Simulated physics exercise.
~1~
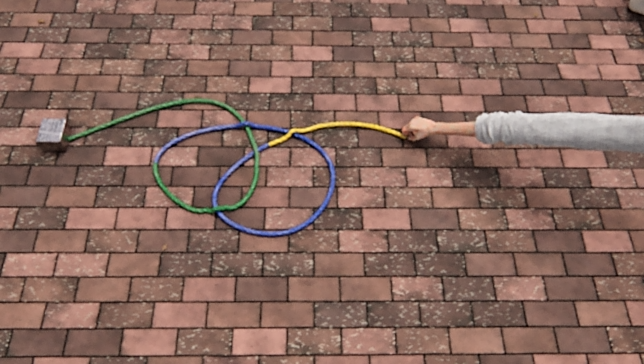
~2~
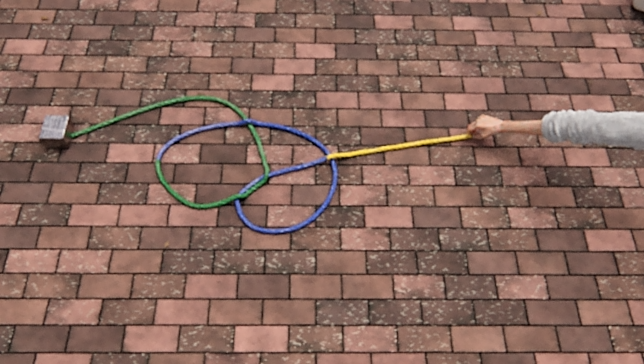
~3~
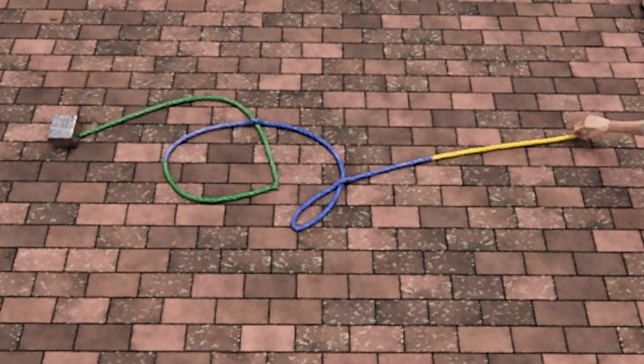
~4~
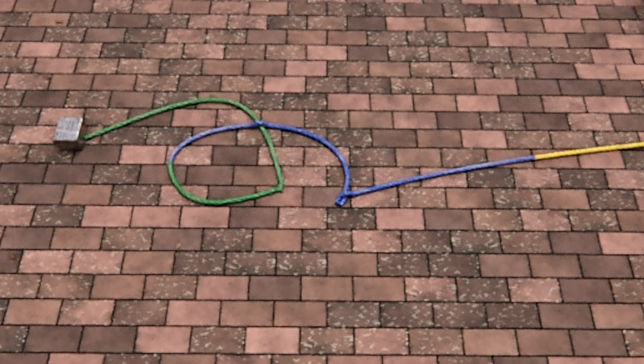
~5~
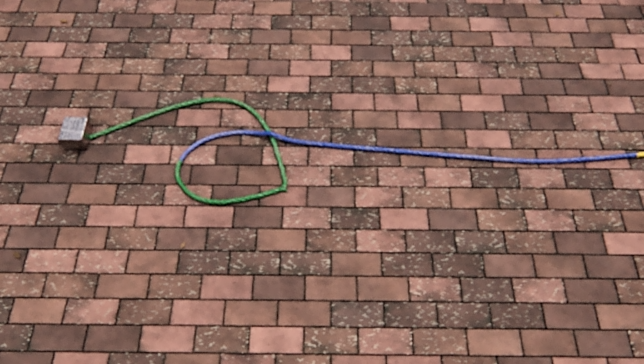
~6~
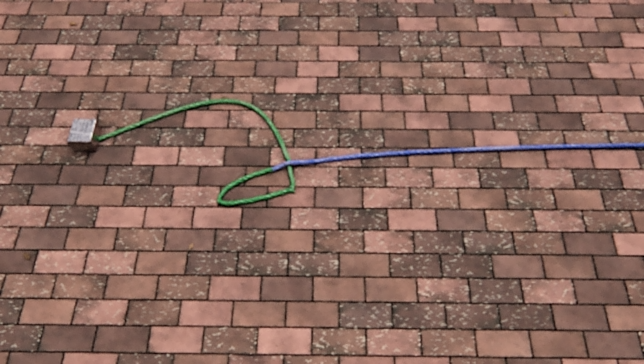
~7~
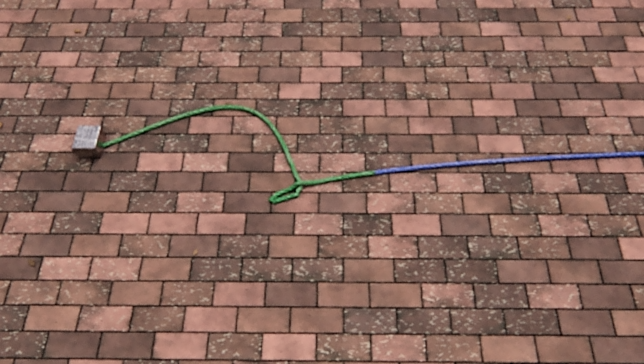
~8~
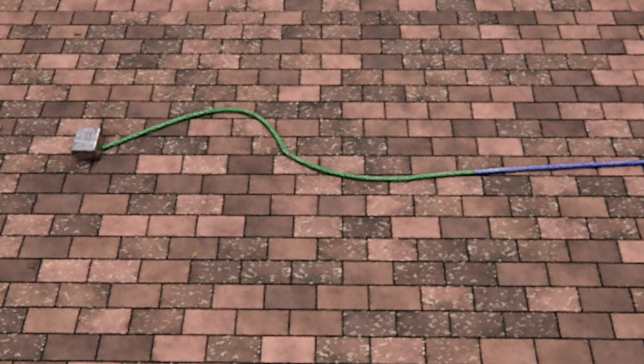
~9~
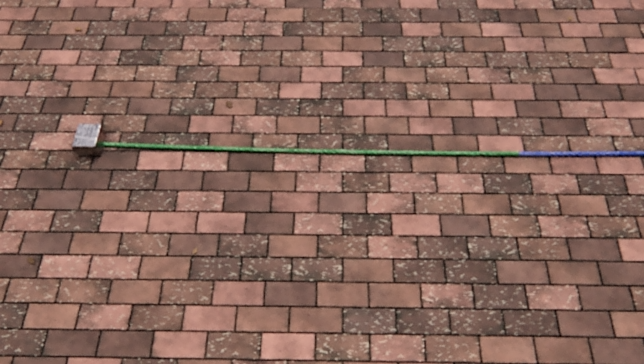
A looped green, blue and yellow rope, pulled right by a hand, uncrosses and straightens out.
